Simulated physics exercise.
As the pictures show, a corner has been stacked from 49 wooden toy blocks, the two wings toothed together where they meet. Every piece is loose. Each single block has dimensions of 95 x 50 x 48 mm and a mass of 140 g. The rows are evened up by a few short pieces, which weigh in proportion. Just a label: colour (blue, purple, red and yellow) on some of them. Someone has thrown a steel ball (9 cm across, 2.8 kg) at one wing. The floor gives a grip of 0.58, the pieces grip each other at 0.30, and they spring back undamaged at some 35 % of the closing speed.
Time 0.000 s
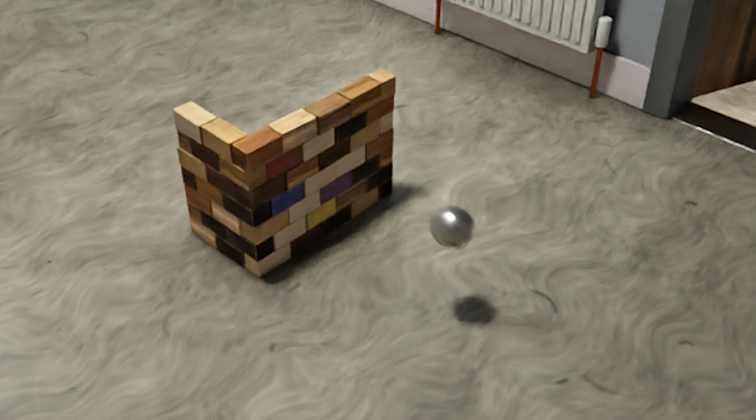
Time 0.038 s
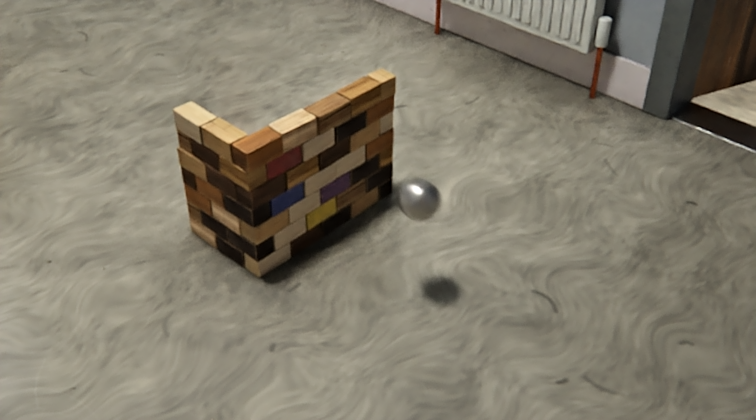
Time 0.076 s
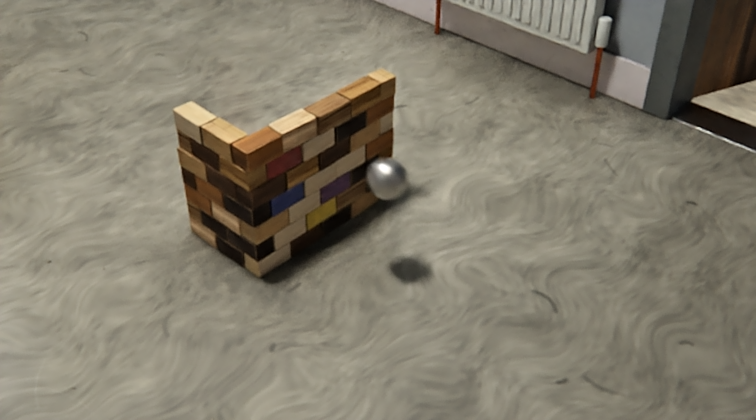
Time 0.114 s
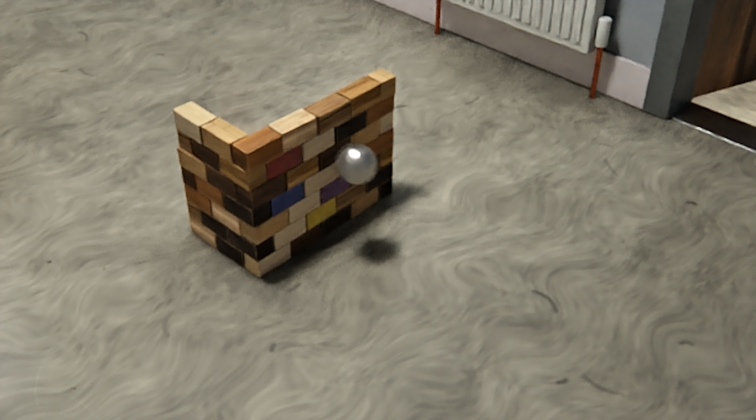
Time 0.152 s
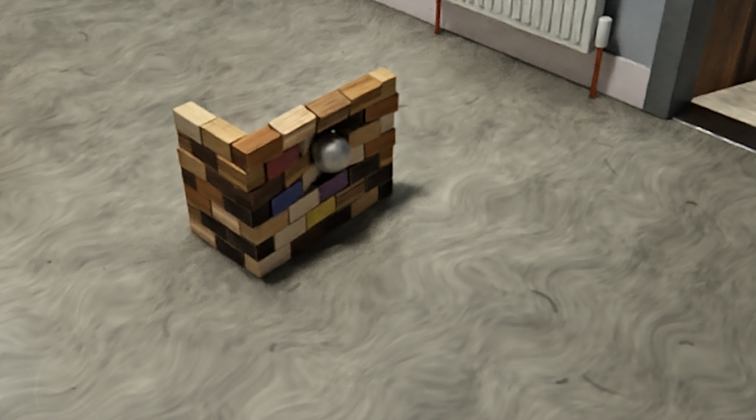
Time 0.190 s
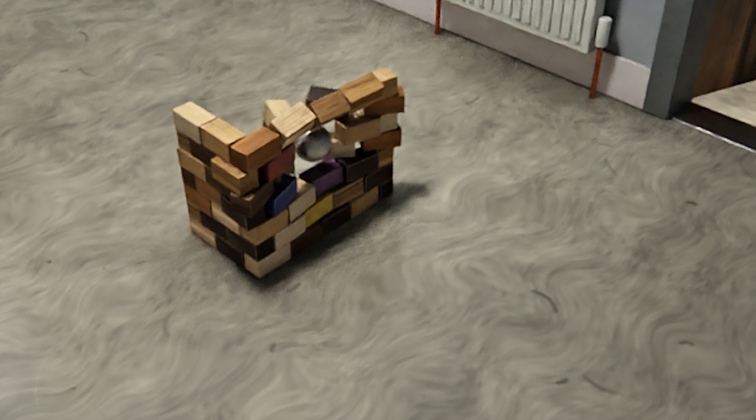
A corner wall of wooden blocks standing on a grey floor as a metal ball flies in from the right, punching into one wing.
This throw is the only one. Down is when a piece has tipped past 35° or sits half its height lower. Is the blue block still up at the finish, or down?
Still up.
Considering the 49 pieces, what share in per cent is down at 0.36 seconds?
20 %.
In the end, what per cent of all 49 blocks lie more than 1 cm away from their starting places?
Displaced: 55 %.
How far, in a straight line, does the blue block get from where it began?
Straight-line shift: Approx. 1 cm.
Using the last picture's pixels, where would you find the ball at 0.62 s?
(179, 124), more or less.
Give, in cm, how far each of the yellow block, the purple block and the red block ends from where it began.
Yellow 0 cm, purple 12 cm, red 24 cm.
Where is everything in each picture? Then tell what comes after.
In the first frame (pixels give the middle of a visible side), ball (453, 228) 31 cm from contact, 2.5 m/s; blue block (288, 199); red block (285, 163); purple block (336, 188); none has stirred.
In the second frame, ball (419, 200) 22 cm from contact, 2.4 m/s; blue block (288, 199).
In the third frame, ball (387, 179) 13 cm from contact, 2.4 m/s; blue block (288, 199).
In the fourth frame, ball (357, 164) 38 mm from contact, 2.4 m/s; blue block (288, 199).
In the fifth frame, ball (331, 153) after contact, 1.7 m/s; blue block (288, 198); purple block (334, 186) 7 mm from its place; steepest lean 15°, the block at (329, 103); movement in 16 of them.
In the sixth frame, ball (312, 143) after contact, 1.6 m/s; blue block (287, 197) 8 mm from its place; purple block (329, 182) 26 mm from its place; red block (282, 162) 9 mm from its place; steepest lean 45°, the block at (331, 106); 1 of the 49 blocks down, 26 disturbed in all.
After 0.36 s, ball still moving; 11 of the 49 blocks down; blue block 11 mm from its place; purple block 71° from how it stood, 47 mm lower.
After 0.62 s, ball still moving; 19 of the 49 blocks down; blue block 15 mm from its place; red block 31° from how it stood, 32 mm lower.
In the end (1.5 s), ball rolling away; 19 of the 49 blocks down; blue block 15 mm from its place; red block on its side; purple block 10 cm lower. From the last view, middles, blue block near (274, 194), red block near (275, 208).
